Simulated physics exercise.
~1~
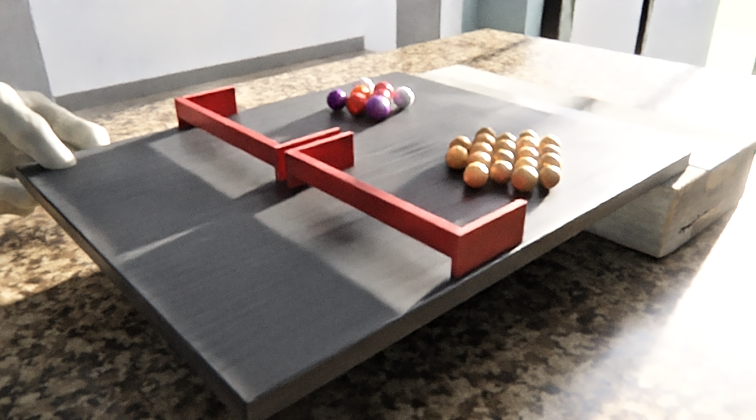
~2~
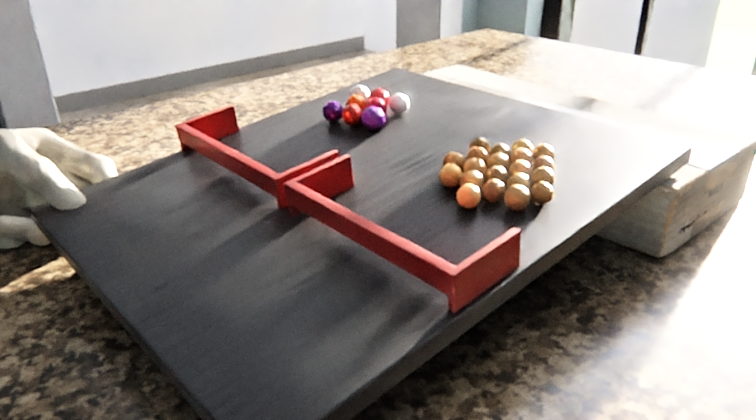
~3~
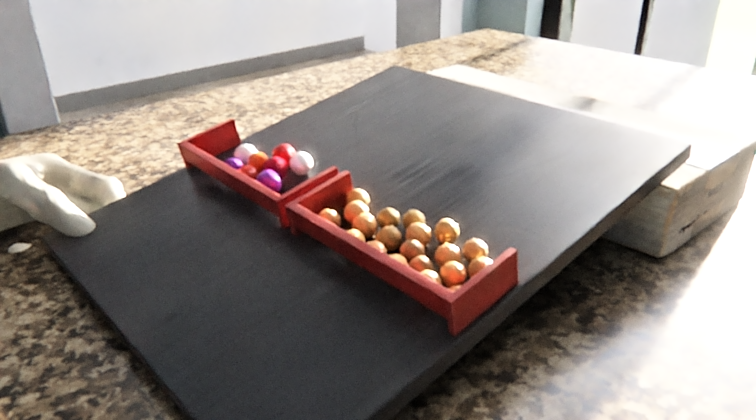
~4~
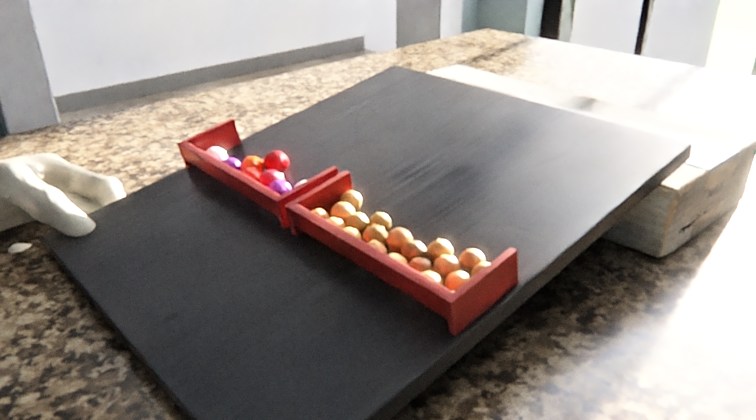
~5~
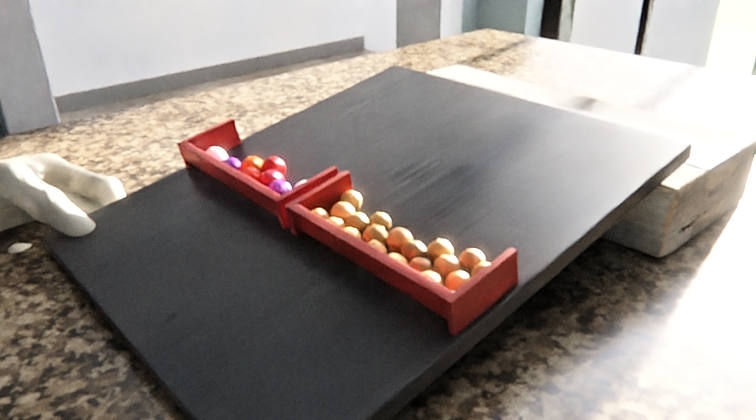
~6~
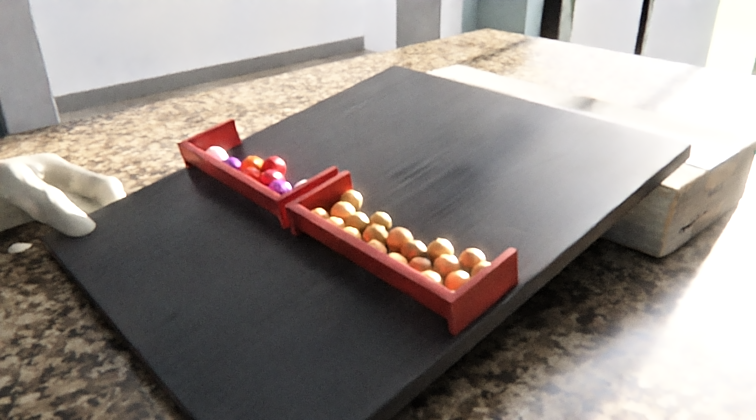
A hand lowers a dark board's end, and two groups of balls roll into red barriers and stay.
